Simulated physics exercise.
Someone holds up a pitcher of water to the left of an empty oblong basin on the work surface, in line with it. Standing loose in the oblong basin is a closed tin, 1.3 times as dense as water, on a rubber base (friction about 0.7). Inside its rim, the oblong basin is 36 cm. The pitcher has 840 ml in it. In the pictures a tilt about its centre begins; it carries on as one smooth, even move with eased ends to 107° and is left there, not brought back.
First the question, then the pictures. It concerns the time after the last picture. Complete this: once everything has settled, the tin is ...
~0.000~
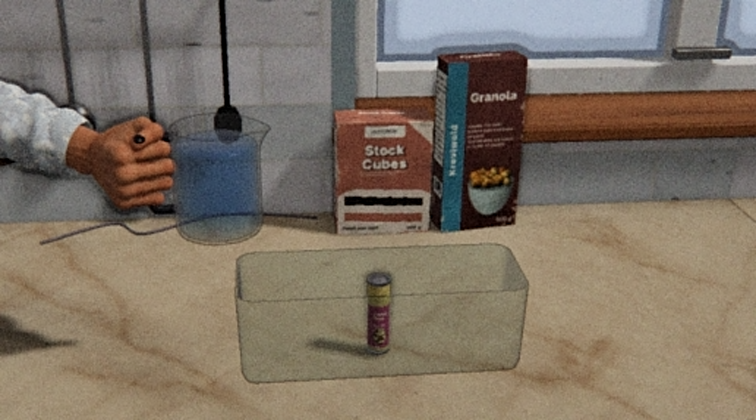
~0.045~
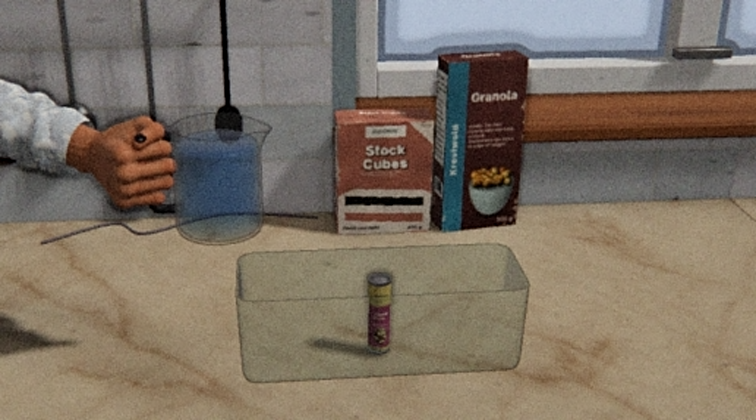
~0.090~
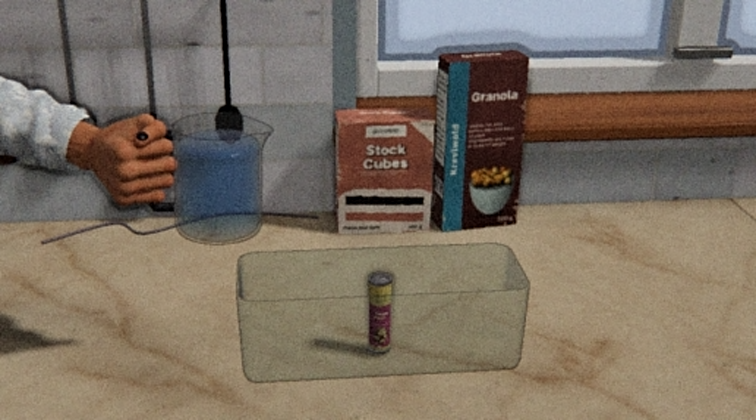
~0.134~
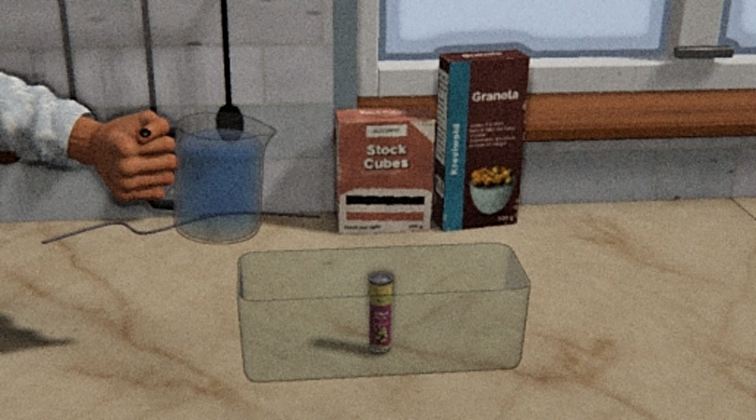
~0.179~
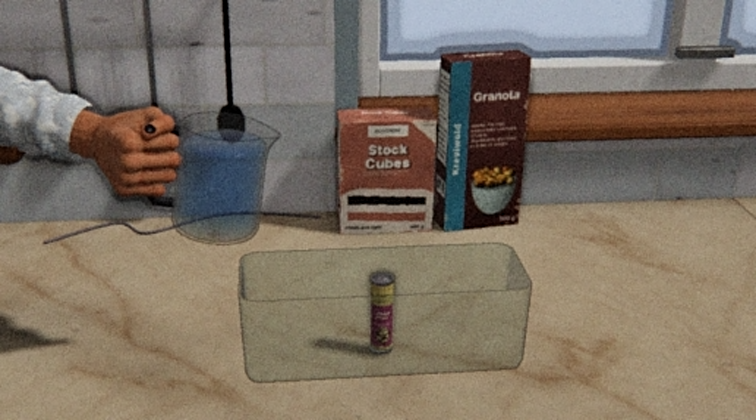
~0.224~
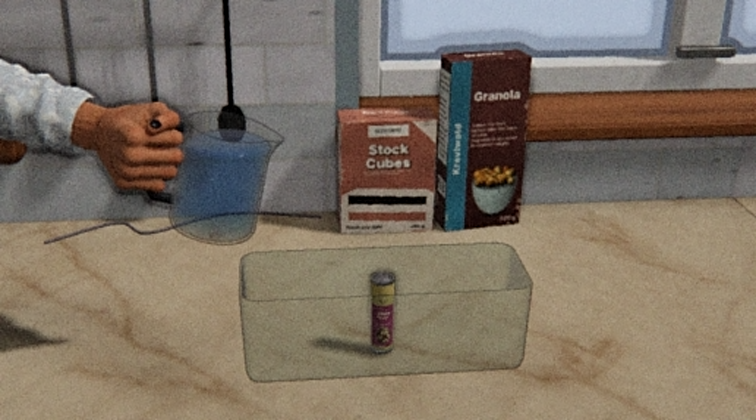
Once everything has settled, the tin is standing up.
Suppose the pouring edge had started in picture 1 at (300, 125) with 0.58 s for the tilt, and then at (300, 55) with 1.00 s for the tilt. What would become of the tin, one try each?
Trial 1 - tin tips; trial 2 - tin tips.
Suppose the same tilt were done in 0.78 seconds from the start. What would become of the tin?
In that case the tin stays vertical.
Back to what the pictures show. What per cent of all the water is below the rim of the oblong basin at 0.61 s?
Near 4 in a hundred.
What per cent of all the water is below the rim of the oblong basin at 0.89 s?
Around 50 in a hundred.
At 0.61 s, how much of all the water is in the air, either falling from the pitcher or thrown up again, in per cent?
Roughly 14 percent.
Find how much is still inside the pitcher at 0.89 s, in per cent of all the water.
Close to 30 percent of the total.
By 0.61 s the tilt is 71° and 82 per cent is still to pour; the tin stands where it began.
By 0.89 s the tilt is 104° and 31 per cent is still to pour; the tin stands where it began.
By 1.18 s the tilt is 107° and 4 per cent is still to pour; the tin stands where it began.
By 1.50 s the tilt is 107° and 0 per cent is still to pour; the tin stands where it began.
At rest the tin stands where it began.
